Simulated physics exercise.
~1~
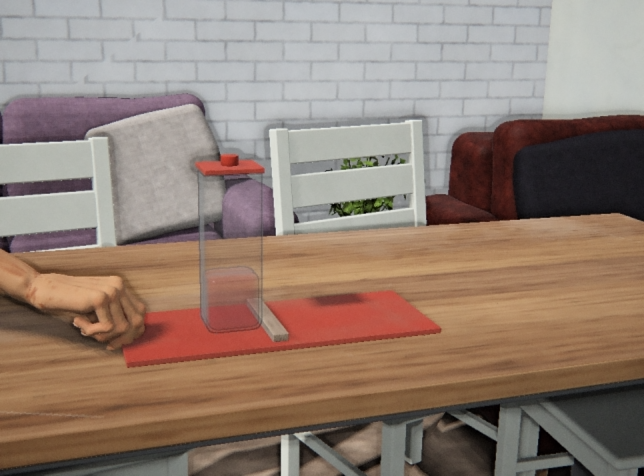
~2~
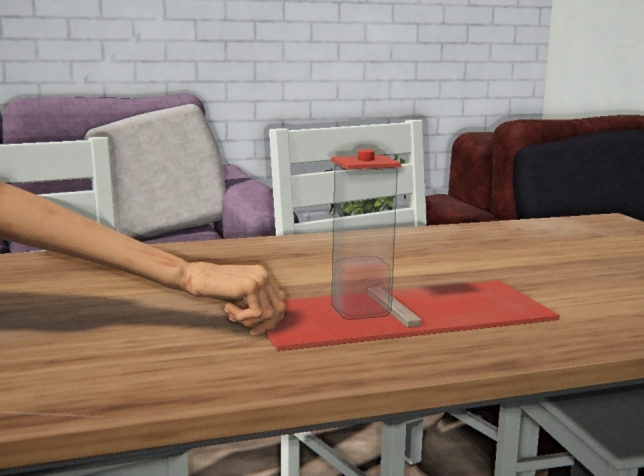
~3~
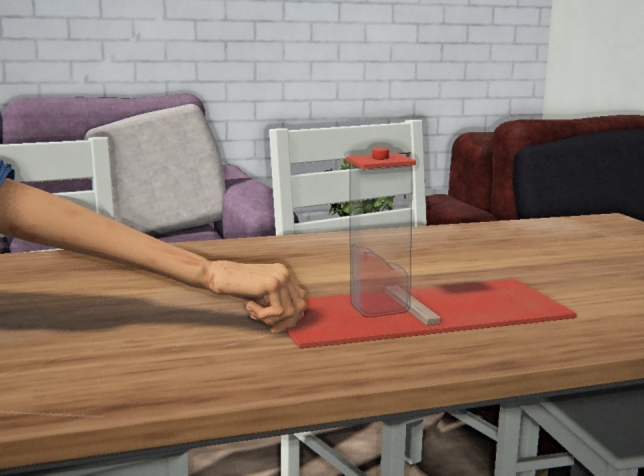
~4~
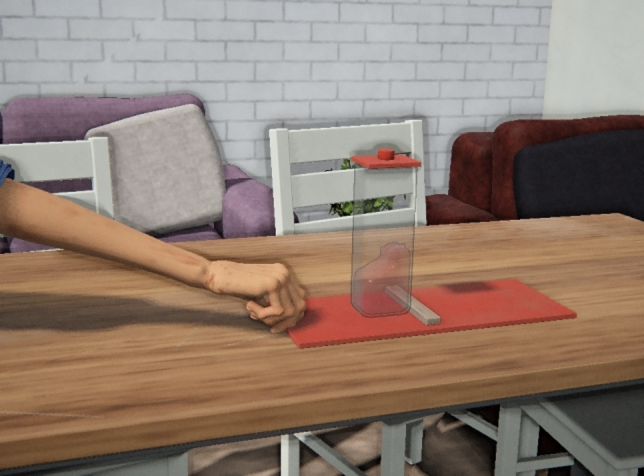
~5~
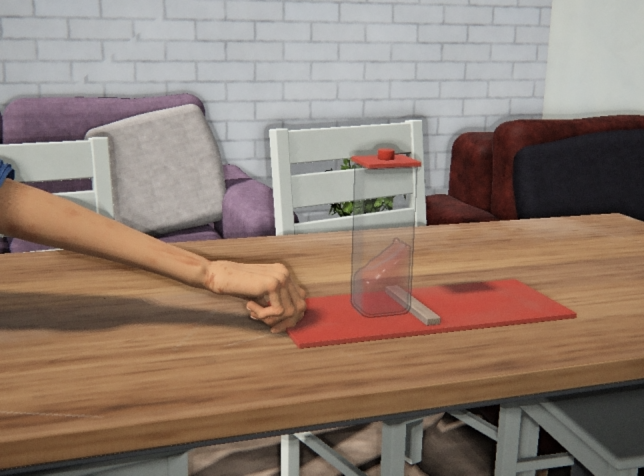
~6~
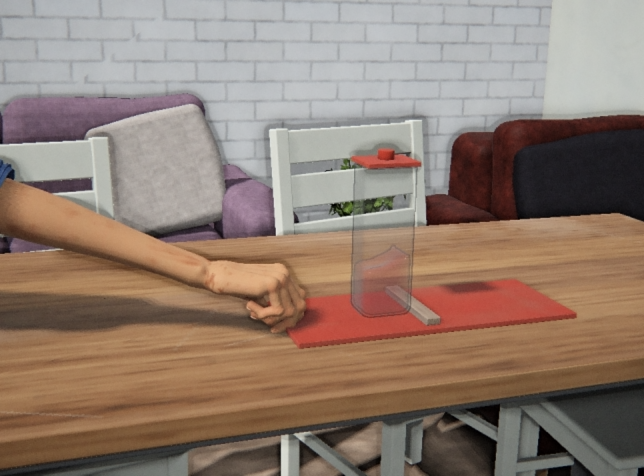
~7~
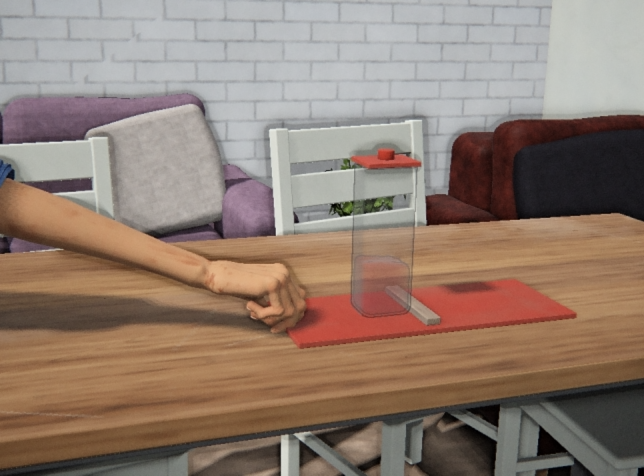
An arm reaches in from the left over a wooden table, seen from a fixed view slightly above, with a purple sofa, white chairs, a dark red sofa and a white brick wall behind. Its hand is at the left end of a flat red board carrying a tall, clear square bottle with a red cap, some liquid inside and a pale batten at its foot. The hand slides the board to the right, then stops. The bottle tips very slightly and settles back while the liquid sloshes up its sides. Finally the liquid calms, and the bottle stands upright in its place on the board.
